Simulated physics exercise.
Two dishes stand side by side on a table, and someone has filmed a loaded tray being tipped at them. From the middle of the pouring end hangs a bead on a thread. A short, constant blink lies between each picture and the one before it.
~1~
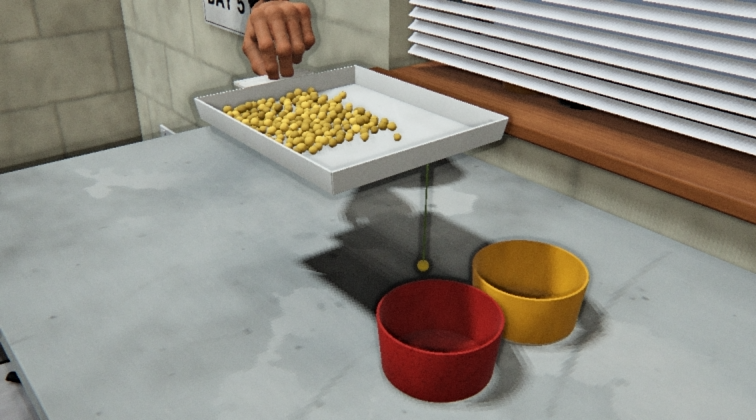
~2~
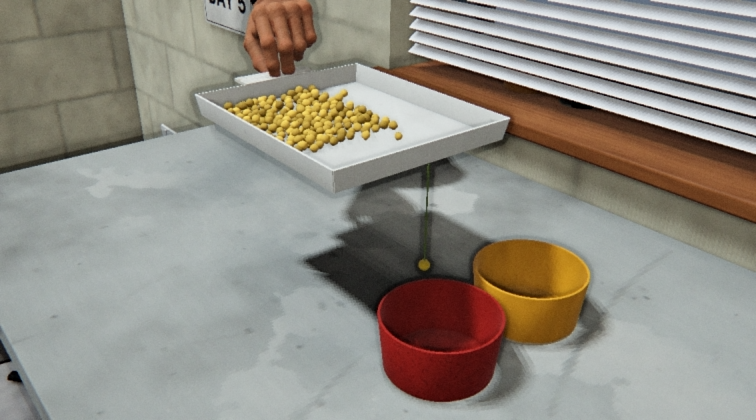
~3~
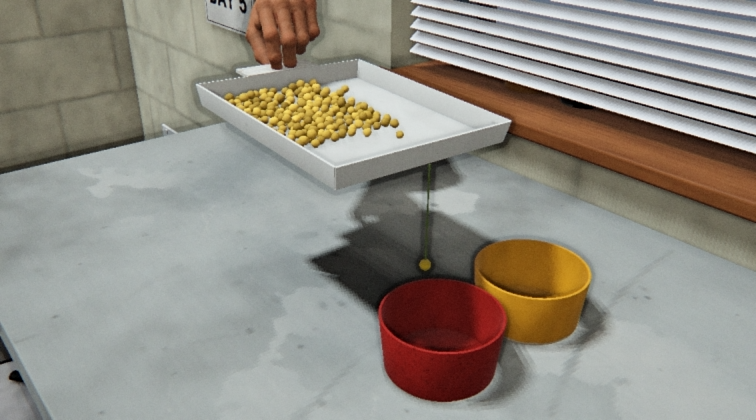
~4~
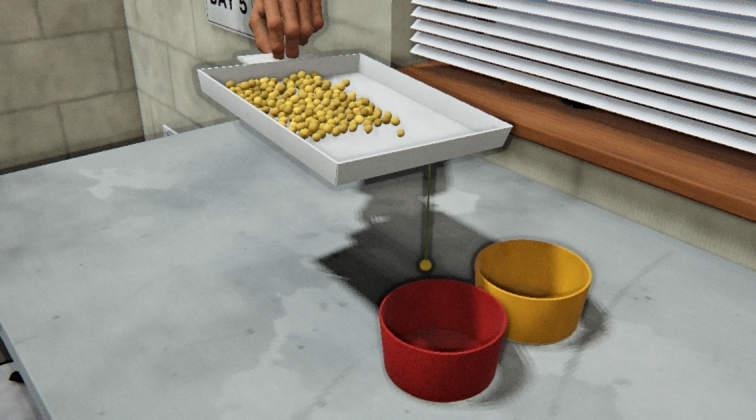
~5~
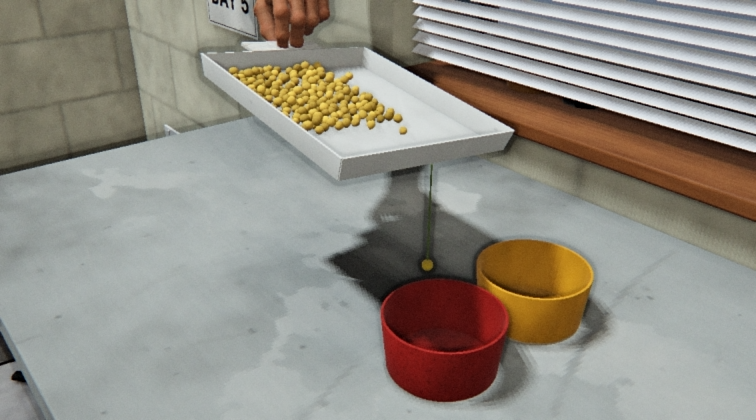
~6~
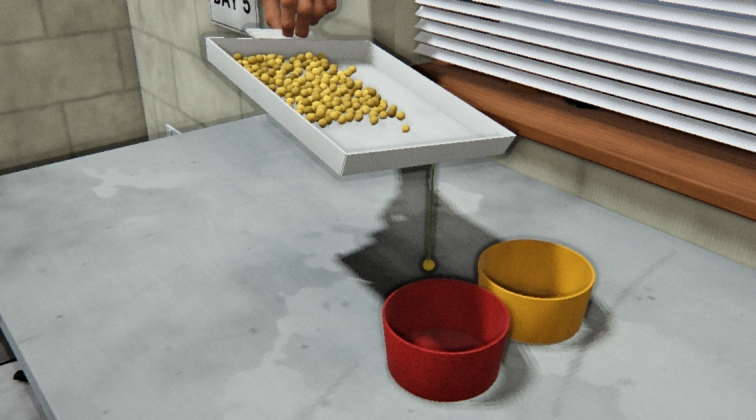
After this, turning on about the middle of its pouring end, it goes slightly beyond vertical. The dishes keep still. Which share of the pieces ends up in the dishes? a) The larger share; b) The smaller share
Answer: B.
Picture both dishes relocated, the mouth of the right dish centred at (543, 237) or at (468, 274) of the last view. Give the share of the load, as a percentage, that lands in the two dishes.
60 and 40 %.
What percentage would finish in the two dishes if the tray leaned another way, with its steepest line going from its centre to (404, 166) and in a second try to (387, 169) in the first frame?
I'd say some 60 in a hundred at first, then 50 in a hundred.
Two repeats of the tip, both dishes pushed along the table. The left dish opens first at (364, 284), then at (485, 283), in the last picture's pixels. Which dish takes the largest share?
In the first try it's the one on the right, and in the second it's the one on the left.
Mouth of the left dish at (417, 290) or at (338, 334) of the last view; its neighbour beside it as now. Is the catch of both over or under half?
Well, it comes to a greater portion at first and a lesser portion after that.
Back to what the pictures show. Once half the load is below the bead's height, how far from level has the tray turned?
It's turned some 105 degrees by then.
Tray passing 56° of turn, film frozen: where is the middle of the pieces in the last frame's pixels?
I'd mark it close to (462, 139).
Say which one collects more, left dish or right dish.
Fuller at the end: The rightward one.
Shortly afterwards, tray tipped steeply; all but a few on the tray; only a few in the right dish; a little in the air.
Next, tray tipped right over; near two thirds on the tray; near a quarter in the right dish; a little outside both; a little in the air.
Some moments later, tray tipped past a quarter turn; only a few in the left dish; near a quarter in the right dish; near two thirds outside both.
In the end, tray tipped past a quarter turn; only a few in the left dish; near a quarter in the right dish; near two thirds outside both.
